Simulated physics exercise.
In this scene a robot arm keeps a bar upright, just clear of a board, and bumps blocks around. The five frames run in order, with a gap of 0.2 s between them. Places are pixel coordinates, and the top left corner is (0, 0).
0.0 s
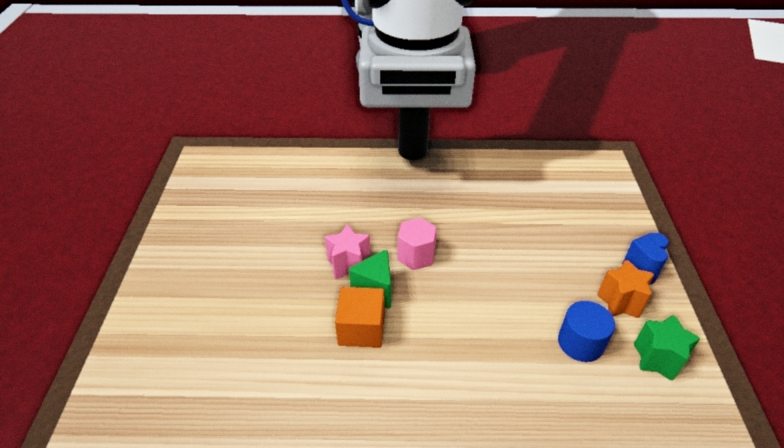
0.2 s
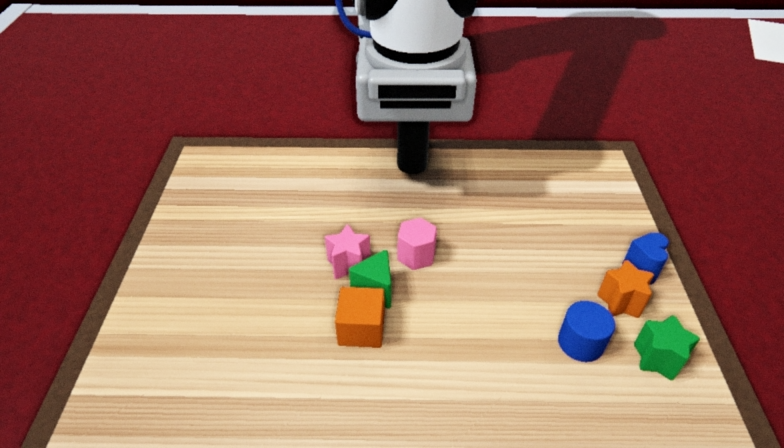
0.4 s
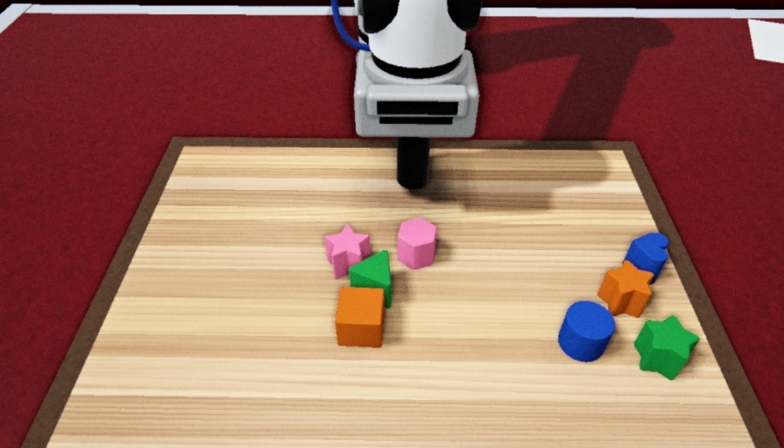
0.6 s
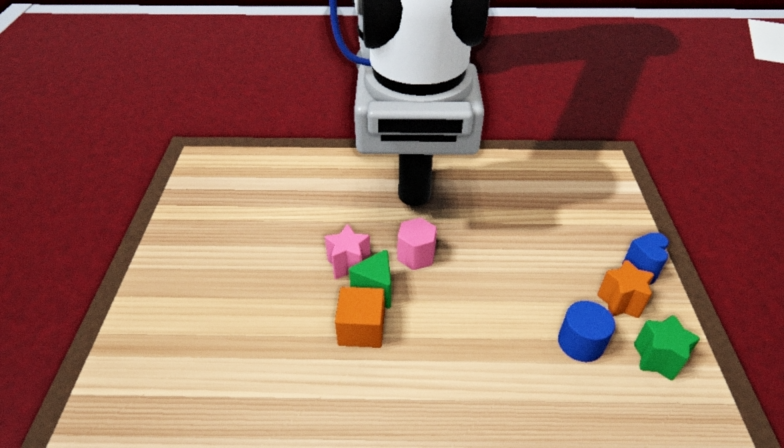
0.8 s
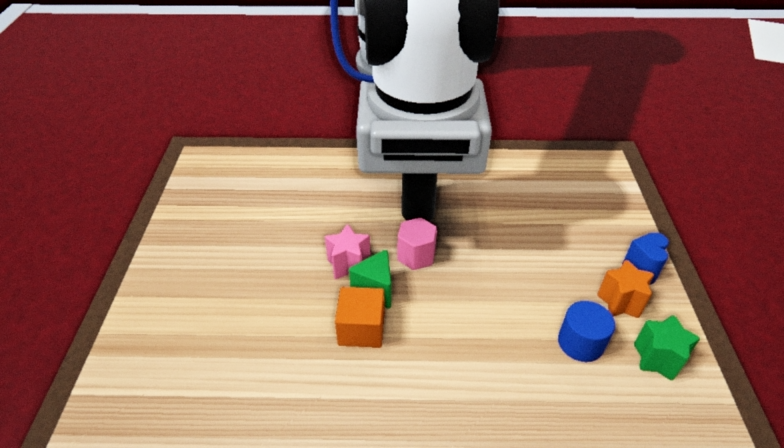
A robot arm moves its black bar slowly toward the pink six-sided block, pushing nothing.
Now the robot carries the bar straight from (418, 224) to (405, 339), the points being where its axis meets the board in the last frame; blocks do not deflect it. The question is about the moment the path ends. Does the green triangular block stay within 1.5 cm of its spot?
Answer: Yes.
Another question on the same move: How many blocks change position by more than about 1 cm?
Once the path ends, one block will have shifted.
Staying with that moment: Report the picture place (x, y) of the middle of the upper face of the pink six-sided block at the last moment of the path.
Just about (402, 354).
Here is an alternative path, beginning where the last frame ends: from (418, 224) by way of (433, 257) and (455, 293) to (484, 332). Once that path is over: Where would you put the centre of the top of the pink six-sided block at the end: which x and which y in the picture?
At roughly (414, 269).
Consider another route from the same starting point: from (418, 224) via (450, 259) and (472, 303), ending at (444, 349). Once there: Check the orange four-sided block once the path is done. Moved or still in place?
Well, the orange four-sided block holds its place.
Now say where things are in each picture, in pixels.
Tip of the bar at (413, 152), middles of tops, green triangular block at (375, 267), pink six-sided block at (418, 231), in the first frame.
Bar at (412, 165), nothing pushed, in the second frame.
Bar at (412, 180), nothing pushed, in the third frame.
Bar at (414, 196), nothing pushed, in the fourth frame.
Bar at (418, 213), green triangular block at (375, 267), pink six-sided block at (418, 231), in the fifth frame.
The first path, step by step. One third of the way, bar at (414, 248); pink six-sided block at (413, 263).
Two thirds of the way, bar at (409, 286); pink six-sided block at (409, 306).
At the end, bar at (405, 329); green triangular block unmoved; pink six-sided block at (402, 354).
